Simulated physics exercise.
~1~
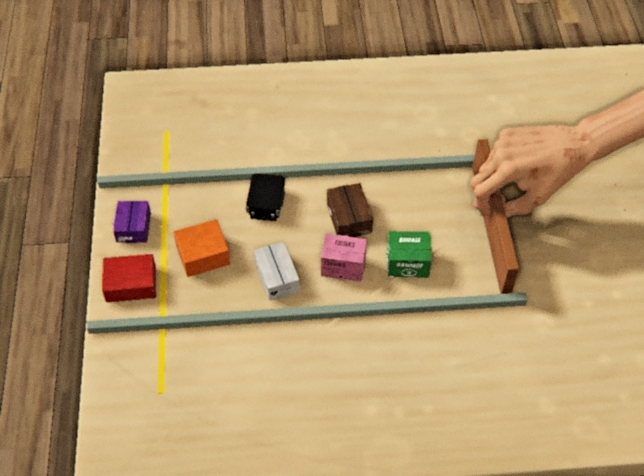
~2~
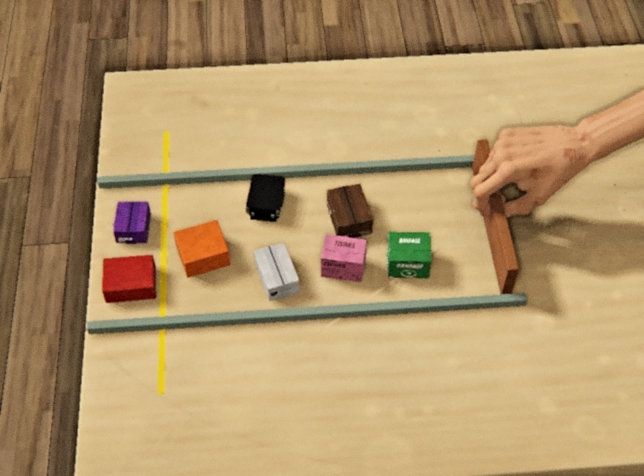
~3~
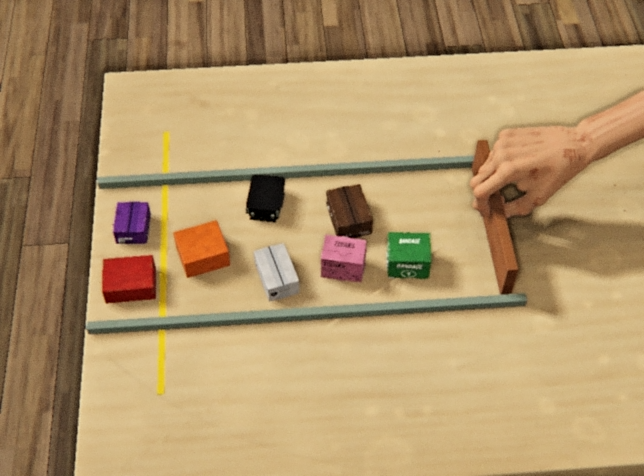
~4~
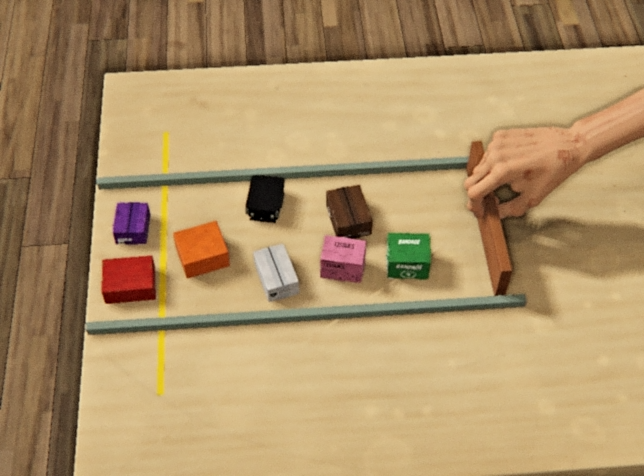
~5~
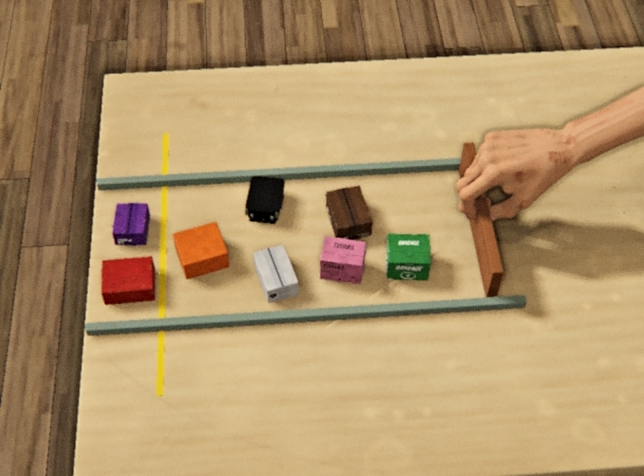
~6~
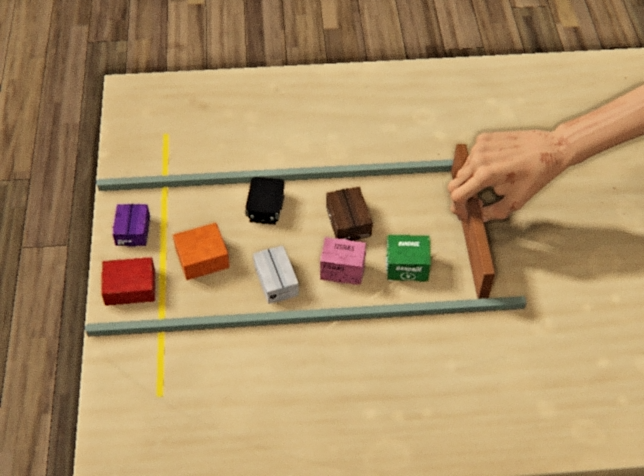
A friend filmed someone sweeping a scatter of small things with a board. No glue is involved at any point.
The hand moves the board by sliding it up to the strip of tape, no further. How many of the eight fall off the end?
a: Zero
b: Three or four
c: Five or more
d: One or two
Three or four (b).
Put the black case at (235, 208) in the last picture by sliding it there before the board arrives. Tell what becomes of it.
It is still up.
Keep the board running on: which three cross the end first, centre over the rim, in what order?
Sequence: Red block; white box; purple box.
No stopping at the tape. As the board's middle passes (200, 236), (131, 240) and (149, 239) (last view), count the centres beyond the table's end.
Respectively, 1, 6 and 4.
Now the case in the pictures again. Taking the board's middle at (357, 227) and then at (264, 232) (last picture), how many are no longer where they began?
Answer - first 4, then 7.
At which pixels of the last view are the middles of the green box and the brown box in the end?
Green box at about (139, 294), brown box at about (145, 222).
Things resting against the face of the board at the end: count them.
2 touch it.
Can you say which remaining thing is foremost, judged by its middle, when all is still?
I'd say the pink box.
Soon after, none off yet; purple box at rest near (132, 225); red block at rest near (129, 281); orange block at rest near (201, 251).
Then, none off yet; purple box at rest near (132, 225); red block moved a little near (115, 282); orange block moved about its own width near (170, 252).
At rest, the number that fall off is three or four; fallen, white box, red block and purple box.
